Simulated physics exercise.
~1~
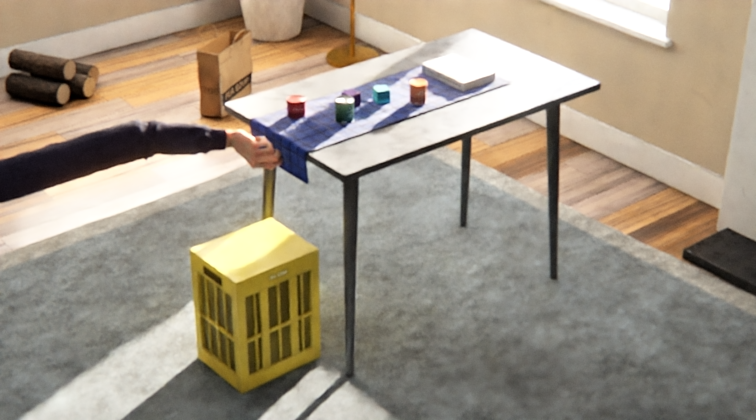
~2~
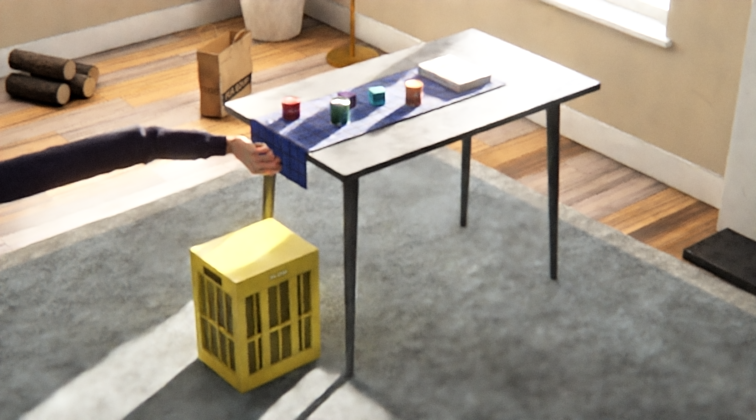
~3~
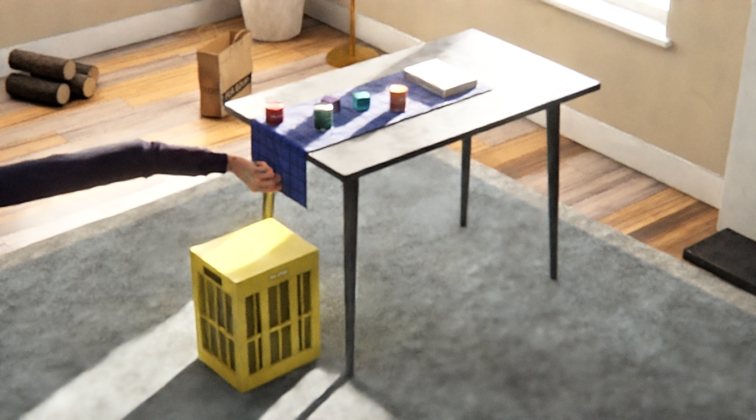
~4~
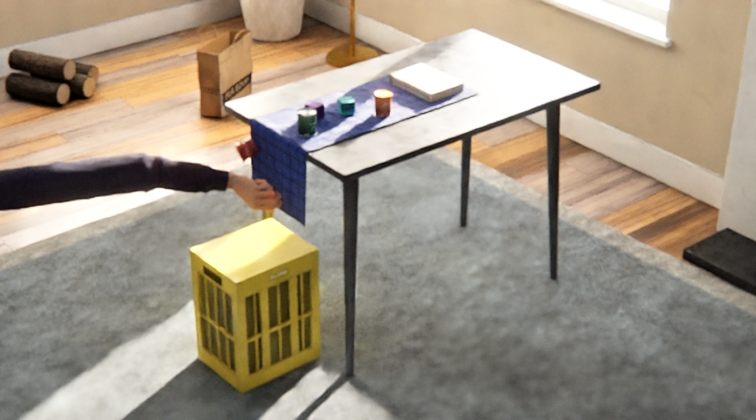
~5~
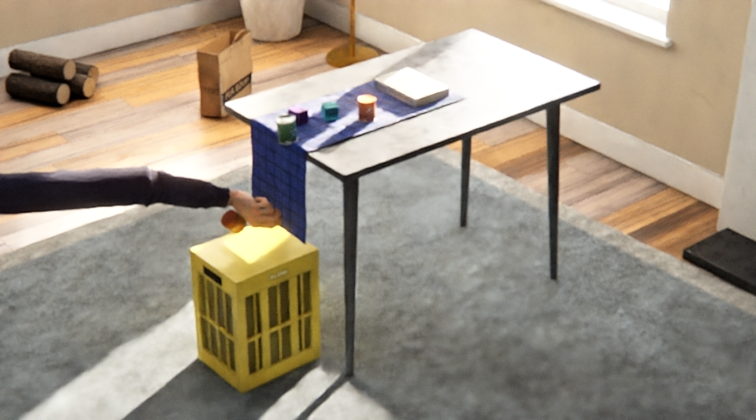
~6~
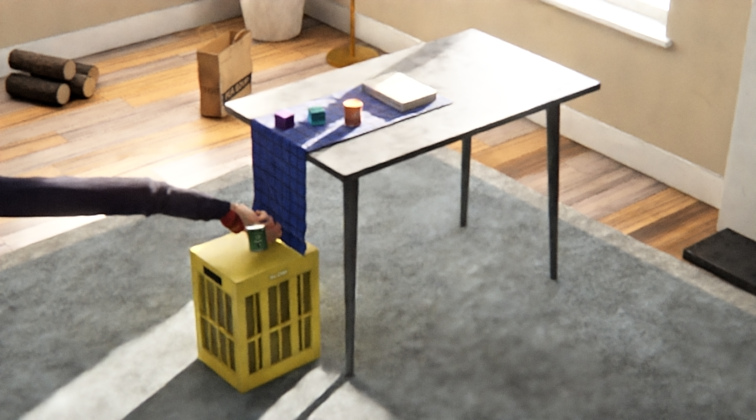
The clip opens on a pale table where a hand grips the end of a blue cloth carrying five small containers and a flat, book-like object, with a yellow crate on the rug below. The hand slowly draws the cloth down over the left edge, and everything on it rides leftward. The red pot reaches the edge first and tips off, dropping toward the crate beside the hand. The green can follows, falling upside down just above the crate. It ends with the hanging cloth down by the crate, while the purple, turquoise and orange pieces and the book remain on the table.
